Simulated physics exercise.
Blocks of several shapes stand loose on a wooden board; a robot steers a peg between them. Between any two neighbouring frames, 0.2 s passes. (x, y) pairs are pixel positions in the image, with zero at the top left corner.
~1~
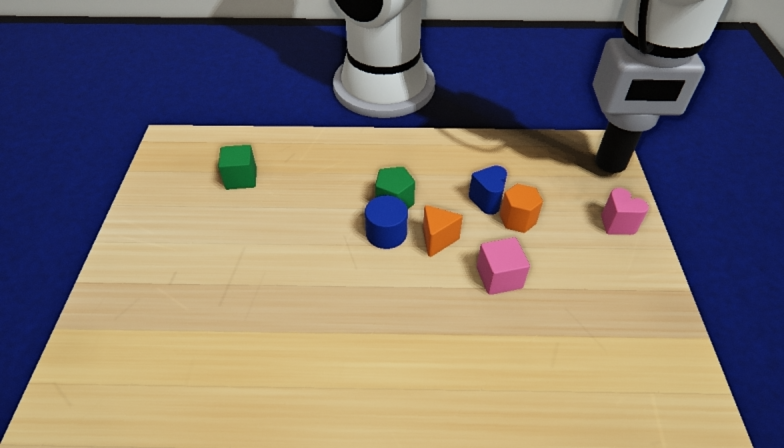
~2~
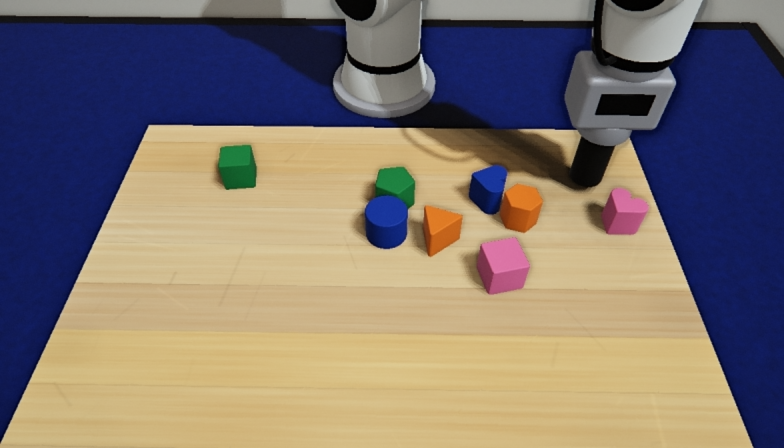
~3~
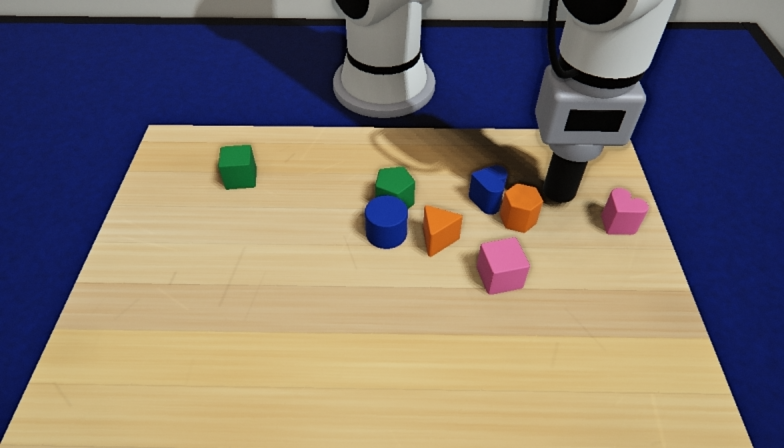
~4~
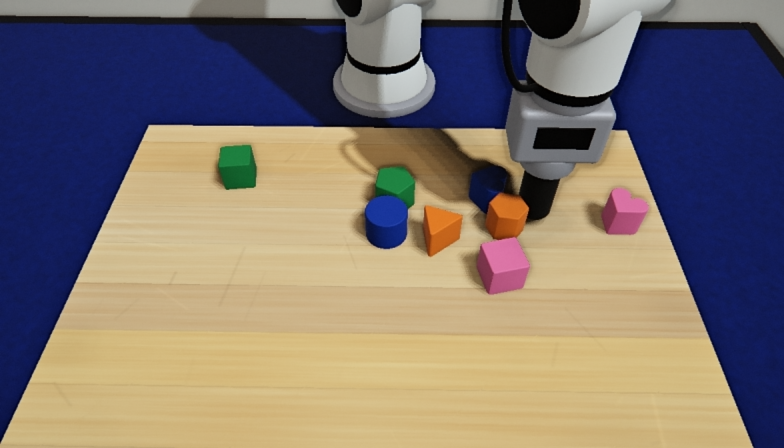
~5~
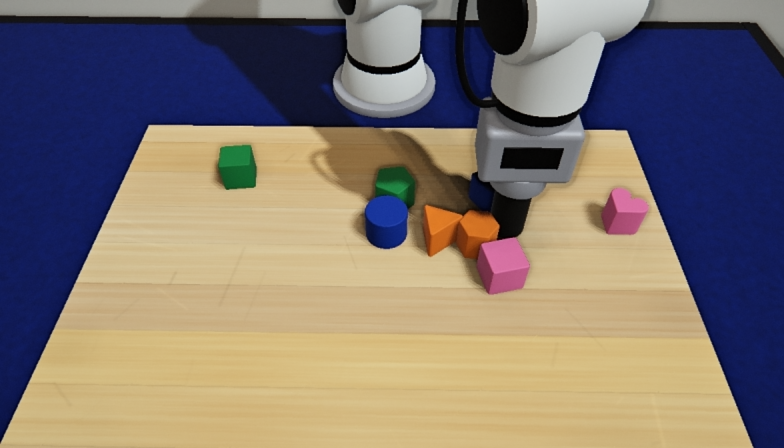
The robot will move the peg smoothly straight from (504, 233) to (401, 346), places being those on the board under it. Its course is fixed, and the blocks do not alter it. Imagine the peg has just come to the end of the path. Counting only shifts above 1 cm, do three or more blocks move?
No.
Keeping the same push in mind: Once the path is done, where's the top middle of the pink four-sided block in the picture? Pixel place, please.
At roughly (505, 271).
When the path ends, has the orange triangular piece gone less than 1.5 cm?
Short answer: Yes.
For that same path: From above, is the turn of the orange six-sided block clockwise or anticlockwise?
Viewed from the top, it goes clockwise.
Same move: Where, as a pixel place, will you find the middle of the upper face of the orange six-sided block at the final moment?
If I read the scene right, the answer is (416, 255).
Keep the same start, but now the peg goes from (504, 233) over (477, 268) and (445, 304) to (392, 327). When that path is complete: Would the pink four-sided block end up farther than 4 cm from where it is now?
My answer is no.
On the path given first. One third of the way, peg at (474, 259); orange six-sided block at (439, 248), turned 30° clockwise; pink four-sided block at (504, 269), turned 30° anticlockwise.
Two thirds of the way, peg at (439, 297); orange six-sided block at (416, 255), turned 60° clockwise; pink four-sided block at (505, 271), turned 35° anticlockwise.
At the end, peg at (402, 339); orange triangular piece not moved; orange six-sided block at (416, 255), turned 60° clockwise; blue heart block not moved; pink four-sided block at (505, 271), turned 35° anticlockwise.
